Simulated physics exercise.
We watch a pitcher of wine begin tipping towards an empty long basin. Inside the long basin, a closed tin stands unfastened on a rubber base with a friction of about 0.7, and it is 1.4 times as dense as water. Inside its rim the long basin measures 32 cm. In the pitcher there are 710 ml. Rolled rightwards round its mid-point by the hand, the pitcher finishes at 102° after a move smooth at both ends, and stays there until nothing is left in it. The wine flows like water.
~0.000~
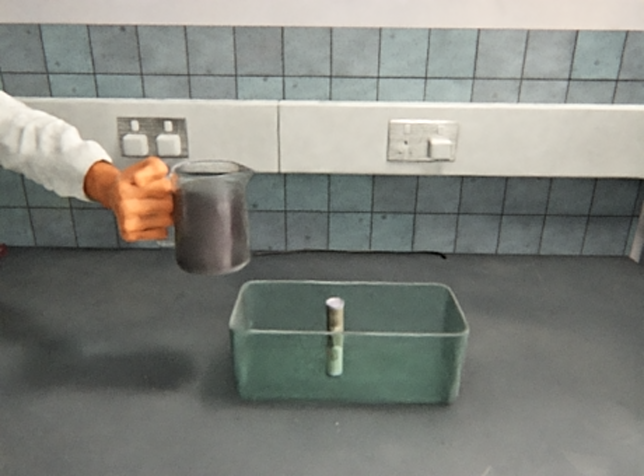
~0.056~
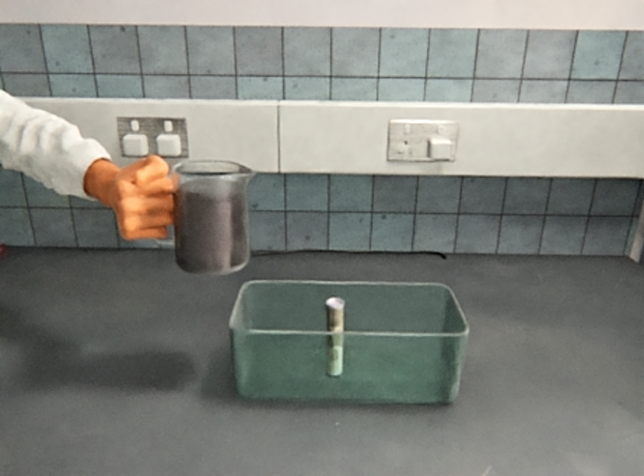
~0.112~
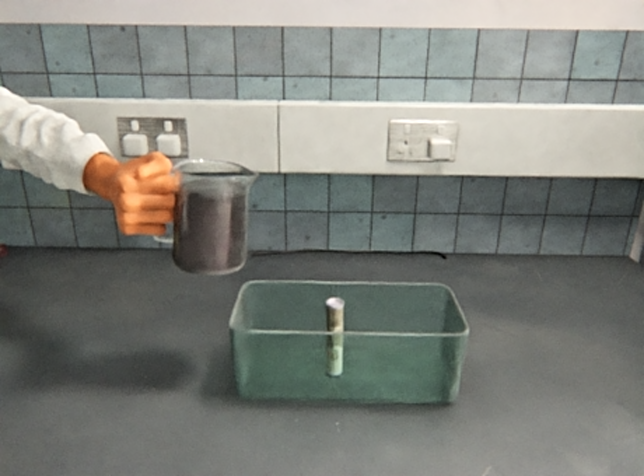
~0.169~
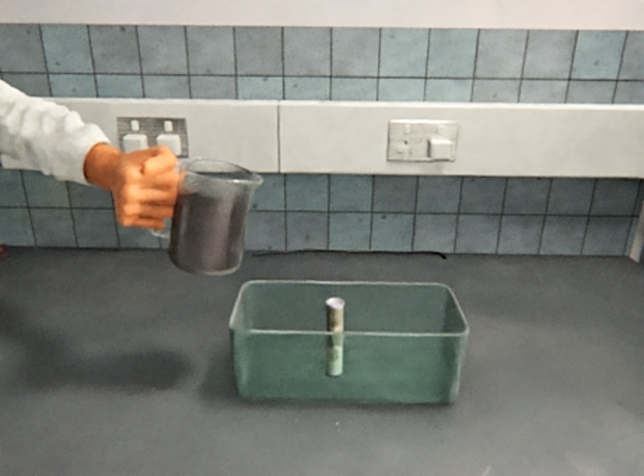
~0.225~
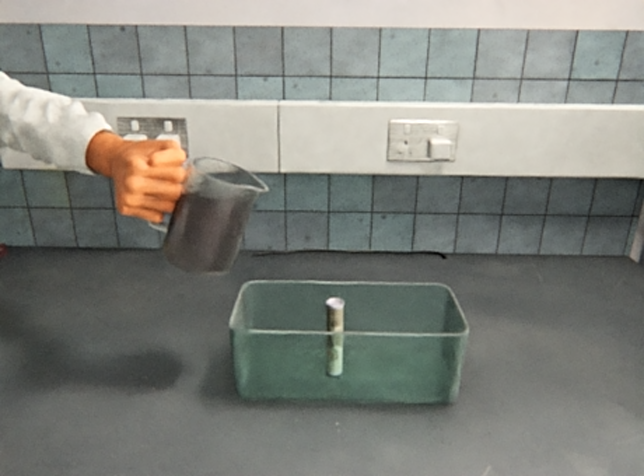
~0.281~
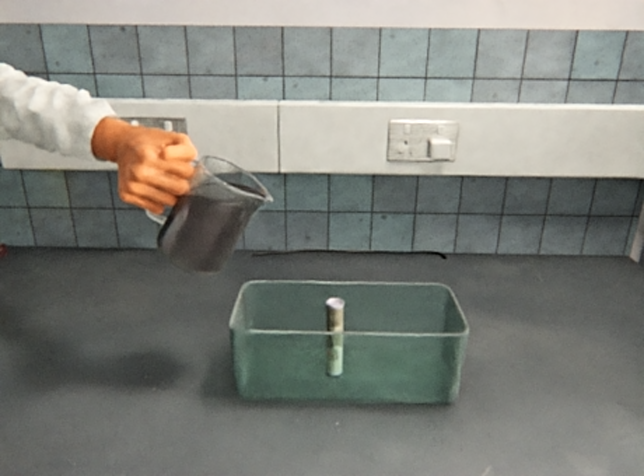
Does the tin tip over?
It capsizes.
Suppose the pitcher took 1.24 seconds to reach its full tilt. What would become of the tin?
In that case the tin overturns.
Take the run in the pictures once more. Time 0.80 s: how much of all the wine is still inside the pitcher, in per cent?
About 30 percent.
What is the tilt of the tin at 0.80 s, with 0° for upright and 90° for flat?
Tilt: Around 5 degrees.
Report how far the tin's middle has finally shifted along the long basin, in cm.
The middle of the tin ends some 9.0 cm along the basin.
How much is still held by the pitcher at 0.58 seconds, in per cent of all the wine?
74 %.
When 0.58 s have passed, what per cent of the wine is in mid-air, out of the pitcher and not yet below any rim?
I'd say close to 18 per cent.
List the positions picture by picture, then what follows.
Tilt 0°; pouring edge (254, 171); surface from (177, 186) to (244, 186); the long basin's rim runs from (237, 305) to (458, 309); the tin's top is at (335, 306), in the first frame.
Tilt 1°; pouring edge (255, 172); surface from (177, 185) to (245, 187), in the second frame.
Tilt 5°; pouring edge (258, 175); surface from (179, 185) to (247, 188), in the third frame.
Tilt 12°; pouring edge (263, 181); surface from (181, 187) to (250, 189), in the fourth frame.
Tilt 20°; pouring edge (268, 189); surface from (179, 202) to (257, 190), in the fifth frame.
Tilt 30°; pouring edge (273, 200); surface from (175, 206) to (265, 194), in the sixth frame.
Then, 0.58 s in, the tilt is 87° and 75 per cent is still to pour; the tin stands where it began.
Then, 0.80 s in, the tilt is 102° and 30 per cent is still to pour; the tin leans 6°.
Then, 1.02 s in, the tilt is 102° and 9 per cent is still to pour; the tin lies on its side.
Then, 1.27 s in, the tilt is 102° and 2 per cent is still to pour; the tin lies on its side.
Finally, the tin lies on its side.
